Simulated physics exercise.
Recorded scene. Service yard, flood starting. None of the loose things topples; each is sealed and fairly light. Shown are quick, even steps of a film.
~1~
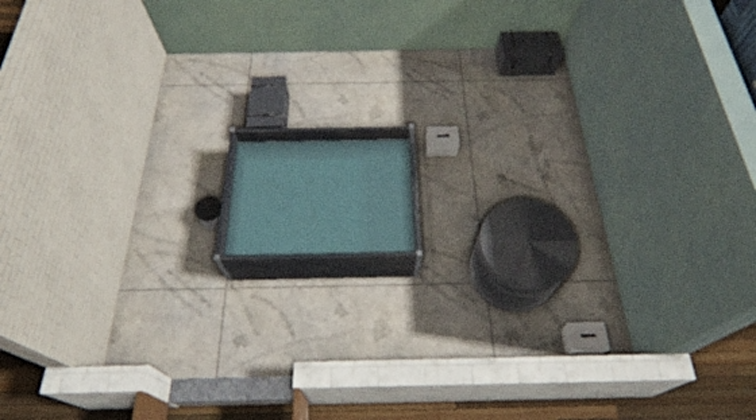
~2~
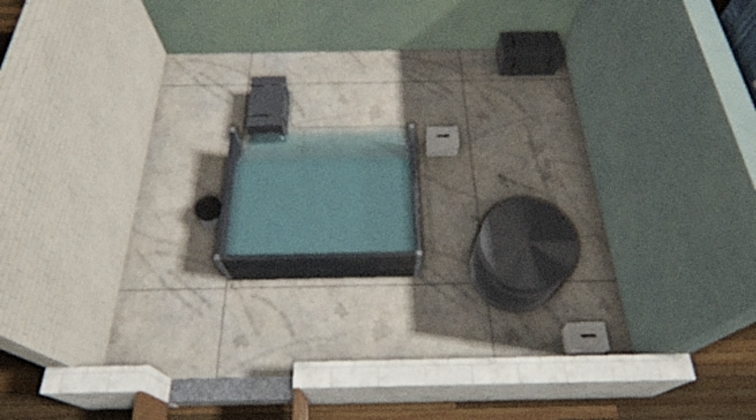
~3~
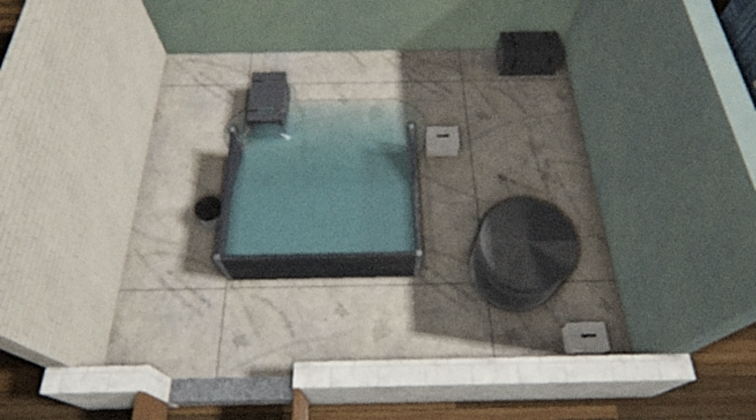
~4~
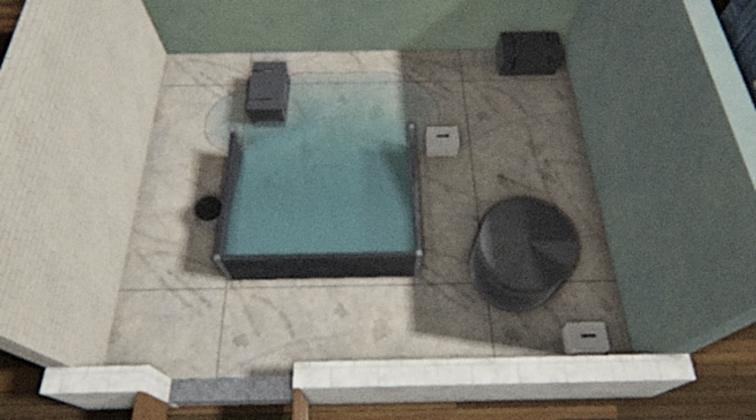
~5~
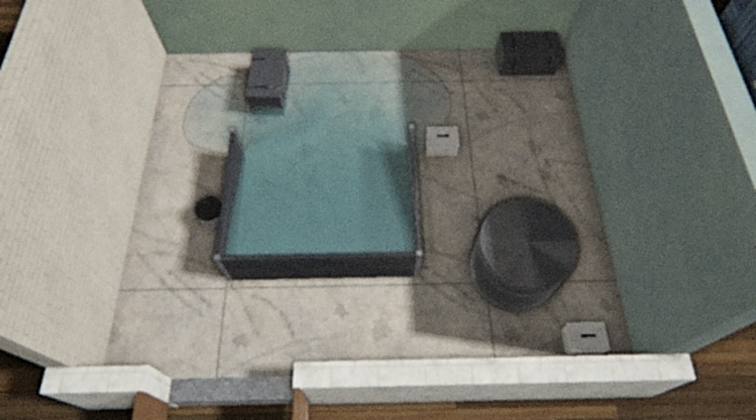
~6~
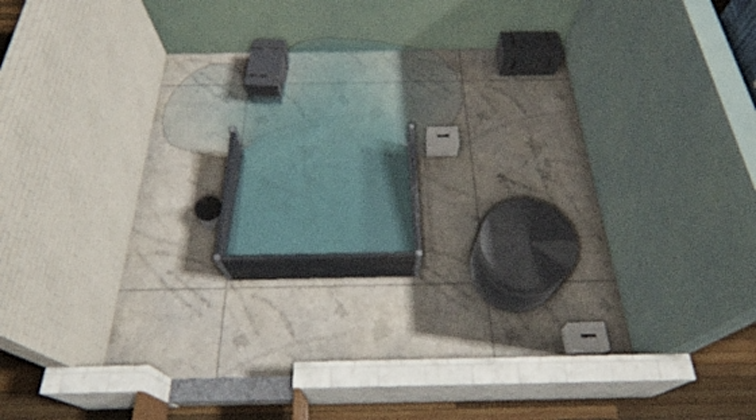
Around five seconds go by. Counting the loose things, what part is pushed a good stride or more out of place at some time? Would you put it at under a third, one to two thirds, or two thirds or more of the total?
I would put it at two thirds or more of the total.
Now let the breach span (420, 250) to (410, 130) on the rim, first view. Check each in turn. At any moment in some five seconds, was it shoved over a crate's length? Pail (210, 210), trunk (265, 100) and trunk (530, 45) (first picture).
In turn: Short of that, under that, moved that far.
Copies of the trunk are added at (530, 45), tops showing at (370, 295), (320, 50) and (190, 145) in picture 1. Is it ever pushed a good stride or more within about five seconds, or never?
Taking them one at a time: Remains close, then gets driven off, then gets driven off.
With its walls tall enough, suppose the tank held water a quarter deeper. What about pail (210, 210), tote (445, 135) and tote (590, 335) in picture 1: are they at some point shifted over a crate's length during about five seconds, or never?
Answers in the order asked: Went past the threshold, stayed within the threshold, went past the threshold.
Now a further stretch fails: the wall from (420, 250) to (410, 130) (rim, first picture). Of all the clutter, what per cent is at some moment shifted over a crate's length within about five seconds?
It comes to some 60 per cent.
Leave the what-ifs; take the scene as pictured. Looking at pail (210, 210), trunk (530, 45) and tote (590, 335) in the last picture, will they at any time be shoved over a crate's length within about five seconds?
As listed: Travels that far, travels that far and travels that far.
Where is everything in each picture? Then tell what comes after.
A trunk at (267, 100), on the bottom; a trunk at (532, 44) rests on the ground; 0 of 5 have shifted, in the first picture.
A trunk at (267, 100) rests on the ground; a trunk at (532, 44) rests on the ground; 0 of 5 have shifted, in the second picture.
A trunk at (267, 95), on the bottom, close to its start; a trunk at (532, 44) rests on the ground; 1 of 5 have shifted, in the third picture.
A trunk at (267, 84) rests on the ground, close to its start; a trunk at (532, 44) rests on the ground; 1 of 5 have shifted, in the fourth picture.
A trunk at (266, 73), on the bottom, a stride from its start; a trunk at (532, 44), on the bottom; 1 of 5 have shifted, in the fifth picture.
A trunk at (265, 62) rests on the ground, a stride from its start; a trunk at (532, 44), on the bottom; 1 of 5 have shifted, in the sixth picture.
A moment on, 1 of 5 are well off their spots; 0 afloat.
Next, 1 of 5 are well off their spots; 1 afloat.
Later, 2 of 5 are well off their spots; 1 afloat.
In the end, 4 of 5 are well off their spots, and 4 have been at some point; 1 afloat.
